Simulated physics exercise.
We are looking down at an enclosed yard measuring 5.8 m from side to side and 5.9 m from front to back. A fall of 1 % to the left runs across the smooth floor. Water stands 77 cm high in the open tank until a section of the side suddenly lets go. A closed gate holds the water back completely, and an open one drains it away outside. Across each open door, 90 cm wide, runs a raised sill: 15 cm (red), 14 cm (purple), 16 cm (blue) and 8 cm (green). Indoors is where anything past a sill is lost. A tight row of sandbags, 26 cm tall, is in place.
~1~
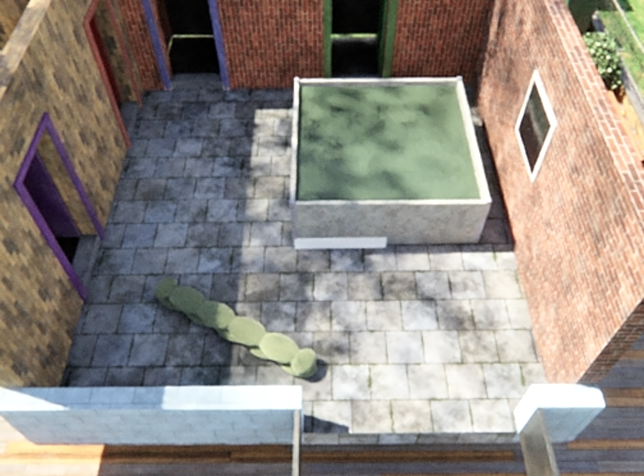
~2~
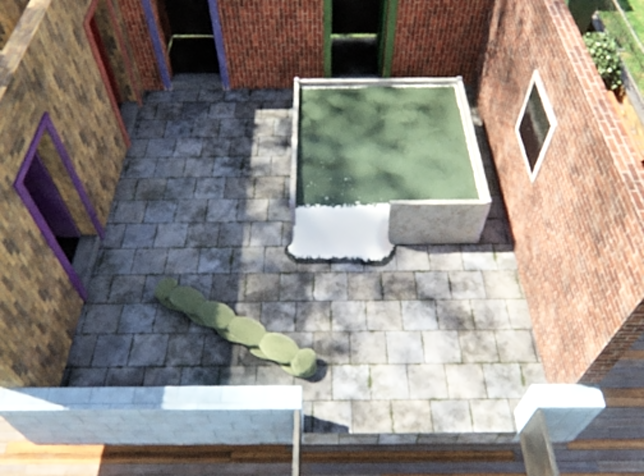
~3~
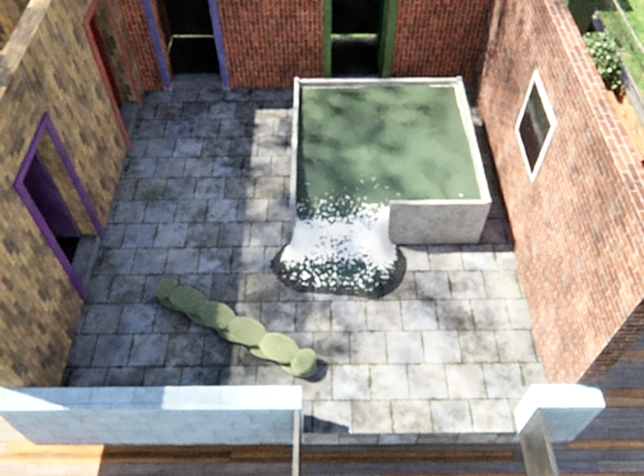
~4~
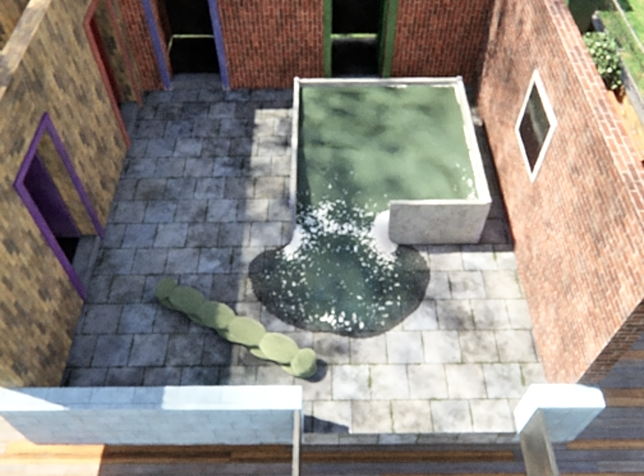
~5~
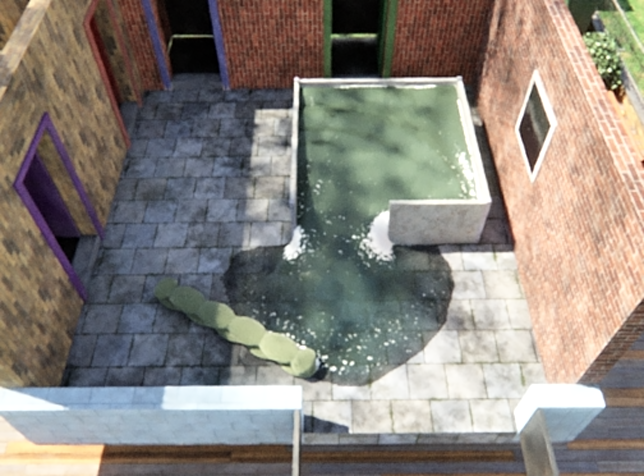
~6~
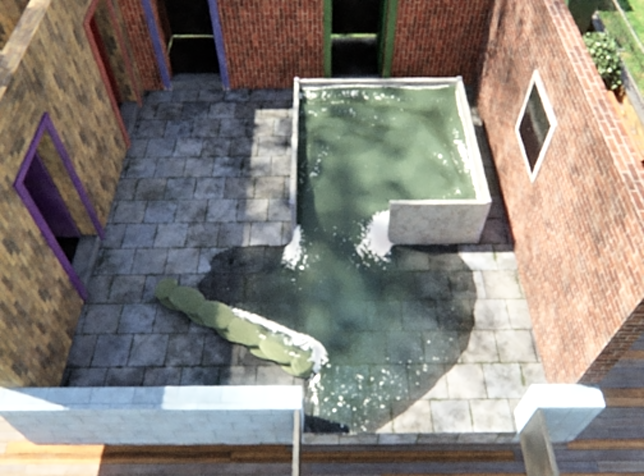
In a walled, paved yard, water burst through a gap in the front of an open tank, foamed onto the floor, and spread forward in a widening pool that reached a low green hedge-like row.
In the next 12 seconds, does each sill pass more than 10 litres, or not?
As I see it, the red door lets in less than the cap. The purple door lets in less than the cap. The blue door lets in less than the cap. The green door lets in less than the cap.
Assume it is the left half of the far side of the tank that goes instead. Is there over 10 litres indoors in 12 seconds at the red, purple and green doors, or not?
Door by door - red: Out of bounds, purple: Within bounds, green: Out of bounds.
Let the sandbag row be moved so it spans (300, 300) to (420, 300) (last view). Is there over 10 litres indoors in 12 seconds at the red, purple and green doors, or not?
Then the red door is fine, the purple door is too much, and the green door is too much.
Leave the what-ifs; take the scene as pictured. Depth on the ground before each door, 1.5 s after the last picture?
Door by door in cm, red shows 0, purple shows 6, blue shows 0, green shows 0.
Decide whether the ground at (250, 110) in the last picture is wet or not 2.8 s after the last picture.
By then the spot is spared.
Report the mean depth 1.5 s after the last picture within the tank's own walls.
It averages close to 46 cm.
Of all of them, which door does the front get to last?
That's the green door.
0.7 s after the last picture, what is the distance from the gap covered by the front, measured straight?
Distance: Approx. 3.4 m.
Then, 0.7 s after the last picture water covers 30 % of the floor and is deepest (48 cm) near (290, 342); red door not reached, purple door not reached, blue door not reached, green door not reached.
Then, 1.5 s after the last picture water covers 45 % of the floor and is deepest (45 cm) near (290, 342); red door not reached, purple door 6 cm at the sill, 0 L in, blue door not reached, green door not reached.
Then, 2.8 s after the last picture water covers 60 % of the floor and is deepest (32 cm) near (290, 342); red door 7 cm at the sill, 0 L in, purple door 10 cm at the sill, 0 L in, blue door not reached, green door not reached.
Then, 6.3 s after the last picture water covers 85 % of the floor and is deepest (18 cm) near (290, 342); red door 15 cm at the sill, 1 L in, purple door 9 cm at the sill, 0 L in, blue door 14 cm at the sill, 3 L in, green door 4 cm at the sill, 0 L in.
Then, 11.3 s after the last picture water covers 95 % of the floor and is deepest (11 cm) near (290, 342); red door 8 cm at the sill, 2 L in, purple door 7 cm at the sill, 0 L in, blue door 6 cm at the sill, 3 L in, green door 8 cm at the sill, 0 L in.
